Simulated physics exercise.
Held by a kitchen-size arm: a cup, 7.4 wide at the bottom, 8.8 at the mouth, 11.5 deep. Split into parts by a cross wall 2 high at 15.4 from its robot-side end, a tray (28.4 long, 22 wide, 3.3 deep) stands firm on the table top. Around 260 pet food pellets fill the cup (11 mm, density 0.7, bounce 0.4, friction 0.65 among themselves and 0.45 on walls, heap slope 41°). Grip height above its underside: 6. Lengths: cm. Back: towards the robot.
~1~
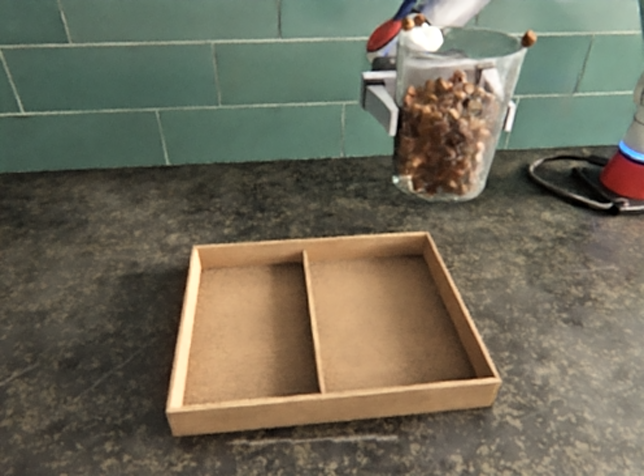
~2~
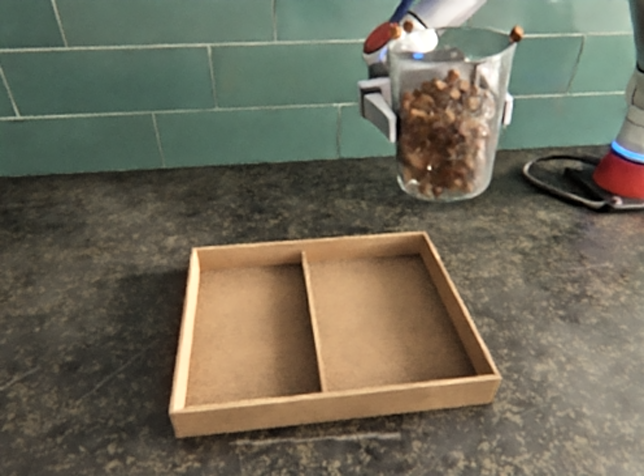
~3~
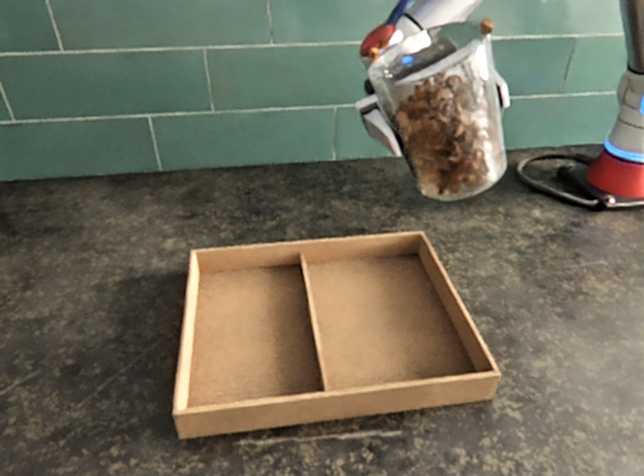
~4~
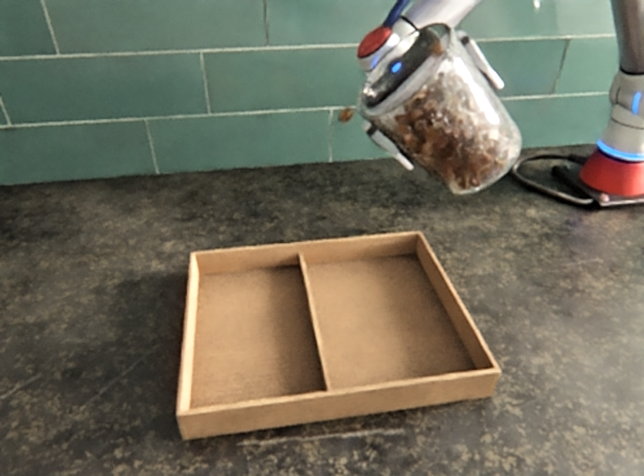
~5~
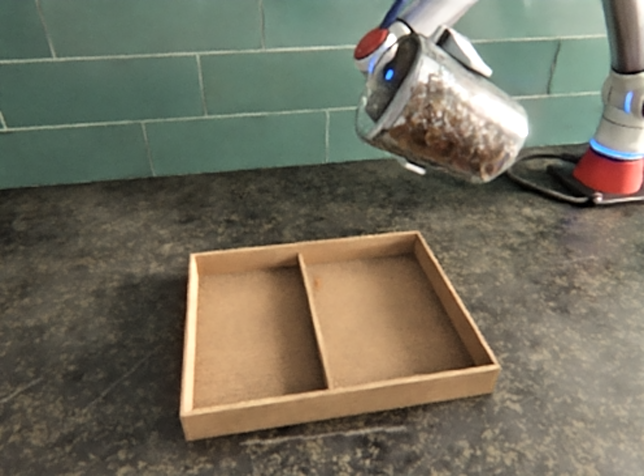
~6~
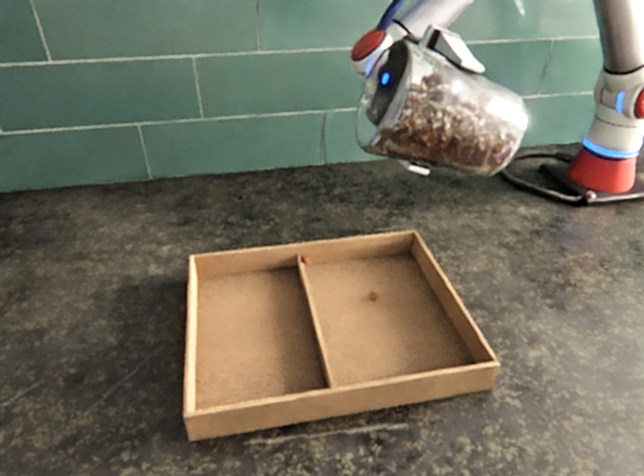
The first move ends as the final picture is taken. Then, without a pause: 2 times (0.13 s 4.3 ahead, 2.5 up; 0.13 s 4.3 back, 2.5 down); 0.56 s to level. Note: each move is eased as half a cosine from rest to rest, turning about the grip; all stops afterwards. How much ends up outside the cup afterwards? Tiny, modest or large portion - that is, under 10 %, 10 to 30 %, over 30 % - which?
A large portion.
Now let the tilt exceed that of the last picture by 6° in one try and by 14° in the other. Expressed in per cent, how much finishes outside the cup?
They would come to near 55 and 80 per cent.
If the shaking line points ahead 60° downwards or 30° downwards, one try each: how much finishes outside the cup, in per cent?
Roughly 0 per cent, then 5 per cent.
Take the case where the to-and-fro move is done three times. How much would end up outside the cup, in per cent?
50 per cent.
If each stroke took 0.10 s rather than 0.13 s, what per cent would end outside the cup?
It would be some 65 %.
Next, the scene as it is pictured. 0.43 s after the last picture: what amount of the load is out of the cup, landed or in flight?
20 %.
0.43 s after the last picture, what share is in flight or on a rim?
It amounts to roughly 2 in a hundred.
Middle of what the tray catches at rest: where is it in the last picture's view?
Roughly at pixel (284, 328).
Then, 0.43 s later, tilted 69° forward, highest piece 27 above the table; 206 in the cup, 36 in the far-side part, 12 in the robot-side part, 4 in flight or on a rim.
Then, 0.86 s later, tilted 22° forward, highest piece 27 above the table; 148 in the cup, 70 in the far-side part, 35 in the robot-side part, 5 on the table or floor.
Then, 1.28 s later, level, highest piece 26 above the table; 148 in the cup, 70 in the far-side part, 35 in the robot-side part, 5 on the table or floor.
Then, 2.33 s later, level, highest piece 26 above the table; 148 in the cup, 70 in the far-side part, 35 in the robot-side part, 5 on the table or floor.
At rest, 148 in the cup, 70 in the far-side part, 35 in the robot-side part, 5 on the table or floor. That is 43 % outside the cup.
